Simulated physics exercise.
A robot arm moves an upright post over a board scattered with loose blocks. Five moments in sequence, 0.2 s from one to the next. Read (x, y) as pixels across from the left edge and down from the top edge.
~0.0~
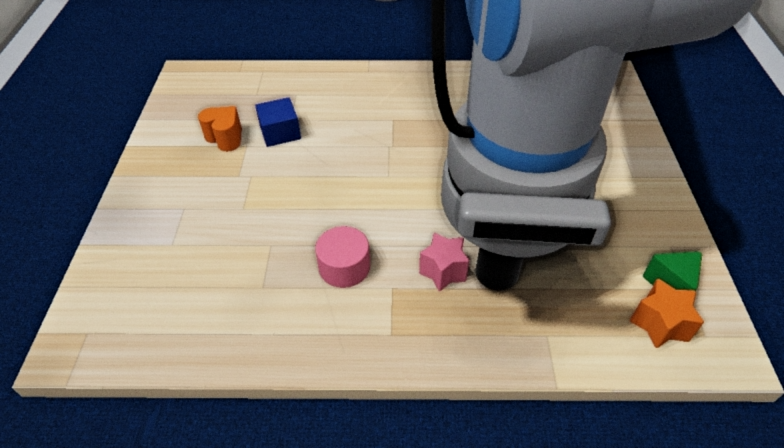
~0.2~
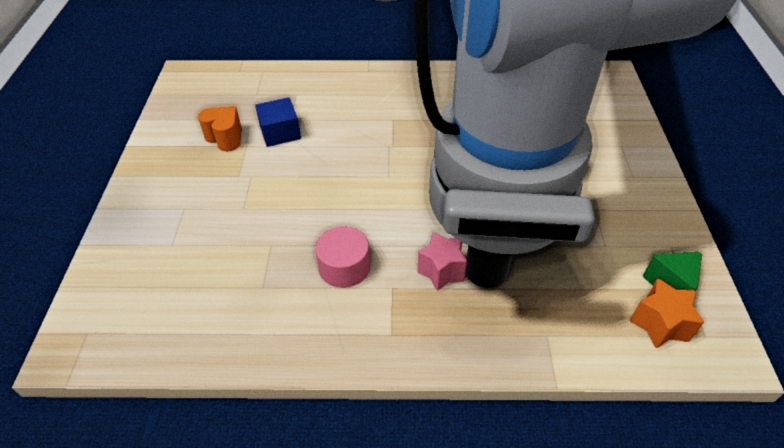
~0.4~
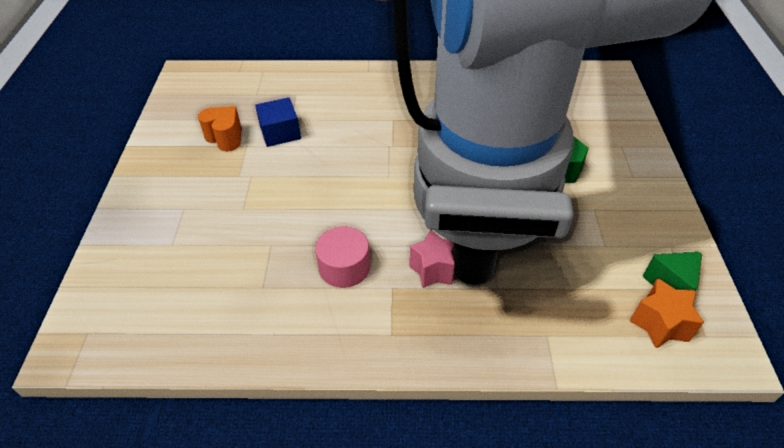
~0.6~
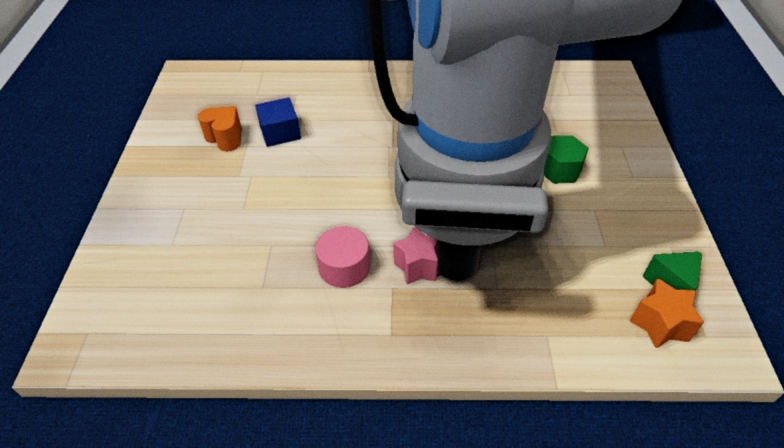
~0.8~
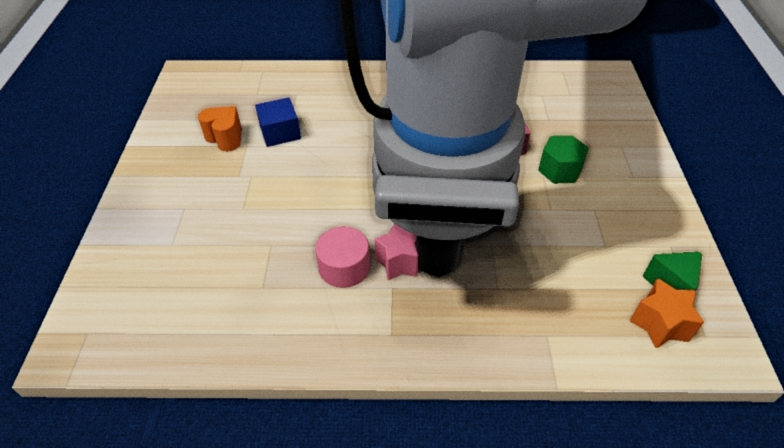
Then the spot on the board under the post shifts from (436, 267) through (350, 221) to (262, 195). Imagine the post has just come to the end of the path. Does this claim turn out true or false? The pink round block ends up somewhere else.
That statement is accurate.
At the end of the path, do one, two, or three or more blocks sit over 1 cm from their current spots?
Answer: Two blocks.
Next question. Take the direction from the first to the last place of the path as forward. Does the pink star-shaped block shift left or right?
Left side.
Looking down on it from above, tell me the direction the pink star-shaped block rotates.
Rotation: Counter-clockwise.
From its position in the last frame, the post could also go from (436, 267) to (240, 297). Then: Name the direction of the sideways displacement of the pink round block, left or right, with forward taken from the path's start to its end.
My answer: Right.
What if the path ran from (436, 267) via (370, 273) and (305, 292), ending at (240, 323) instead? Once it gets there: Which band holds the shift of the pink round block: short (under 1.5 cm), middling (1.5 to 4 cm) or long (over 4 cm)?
The answer here is over 4 cm.
What follows on the original path. One third of the way, post at (378, 226); pink round block at (311, 248); pink star-shaped block at (336, 218), turned 35° anticlockwise.
Two thirds of the way, post at (318, 202); pink round block at (305, 249); pink star-shaped block at (288, 214), turned 115° anticlockwise.
At the end, post at (260, 187); blue four-sided block still; pink round block at (305, 249); pink star-shaped block at (284, 214), turned 135° anticlockwise.
